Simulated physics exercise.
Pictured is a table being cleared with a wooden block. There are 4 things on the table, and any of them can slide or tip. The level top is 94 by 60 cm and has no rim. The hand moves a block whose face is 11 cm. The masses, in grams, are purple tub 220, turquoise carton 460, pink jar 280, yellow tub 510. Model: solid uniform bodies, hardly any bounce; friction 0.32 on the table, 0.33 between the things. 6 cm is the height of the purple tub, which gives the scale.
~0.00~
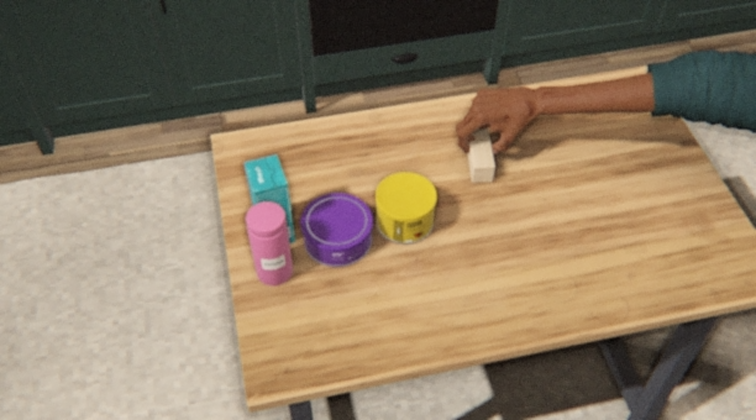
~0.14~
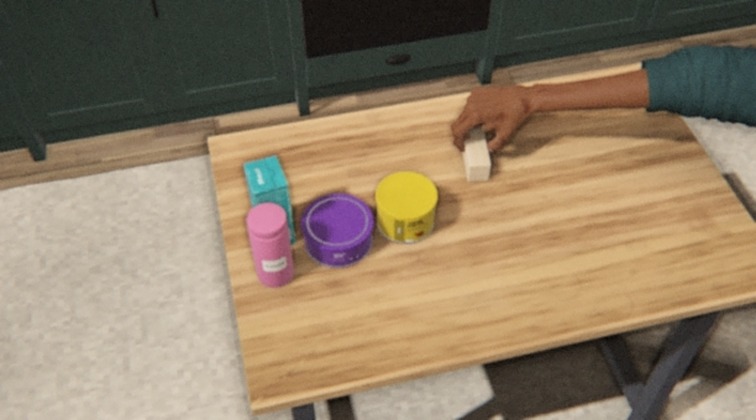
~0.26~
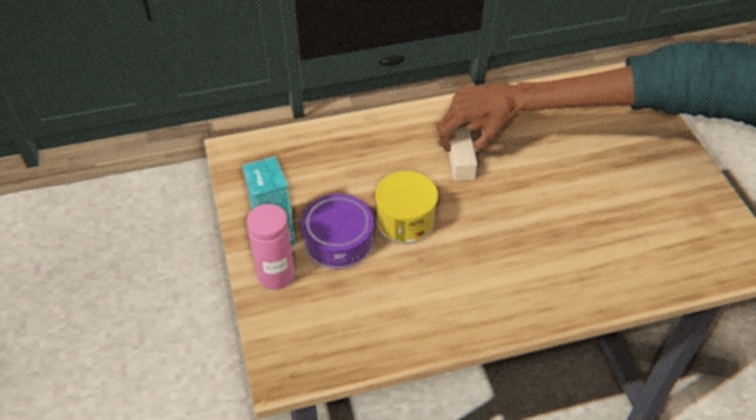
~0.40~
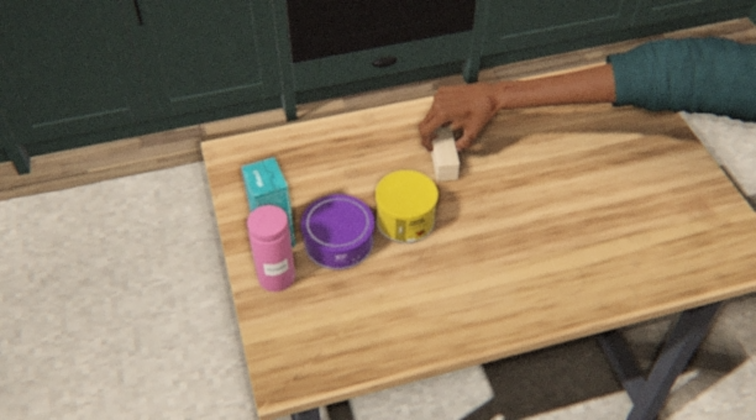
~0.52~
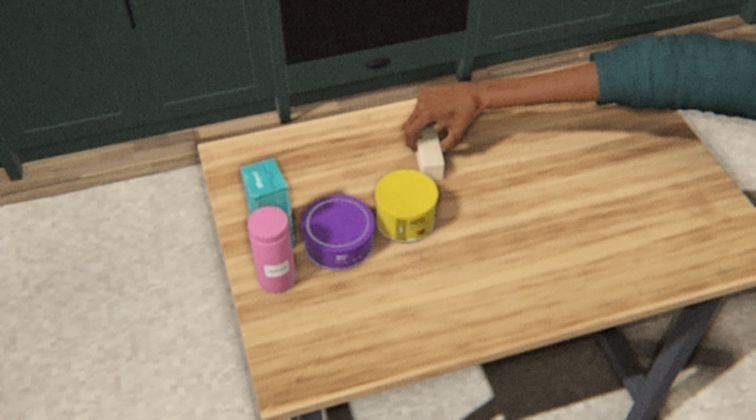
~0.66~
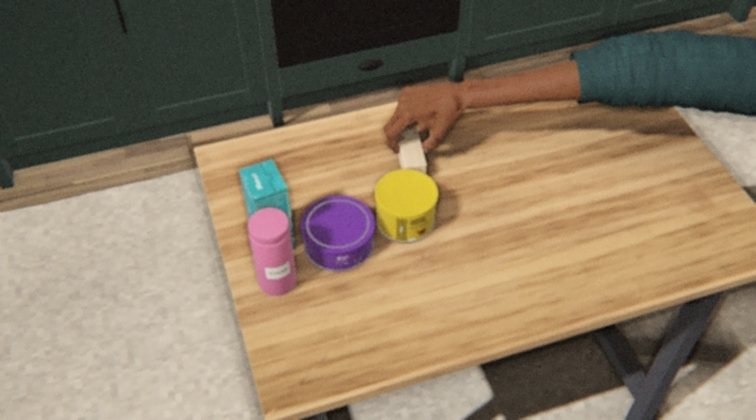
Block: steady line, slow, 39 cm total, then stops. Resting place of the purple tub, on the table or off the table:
It ends up on the table.
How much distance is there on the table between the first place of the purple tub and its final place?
It ends about 0 centimetres from where it started.
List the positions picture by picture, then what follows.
The first picture shows block slid 0 cm; purple tub (337, 230); turquoise carton (271, 204).
The second picture shows block slid 1 cm; yellow tub (406, 208); turquoise carton (271, 205).
The third picture shows block slid 3 cm; pink jar (272, 248); yellow tub (406, 208).
The fourth picture shows block slid 6 cm; turquoise carton (270, 208); pink jar (272, 250).
The fifth picture shows block slid 9 cm; yellow tub (406, 207); turquoise carton (269, 209).
The sixth picture shows block slid 12 cm; purple tub (338, 234); pink jar (273, 253).
Around 0.96 s, block slid 19 cm.
Around 1.36 s, block slid 27 cm.
Around 1.76 s, block slid 36 cm.
Finally (2.3 s), all 4 still in place (within 4 cm). Final places as that camera would see them, purple tub near (338, 234).
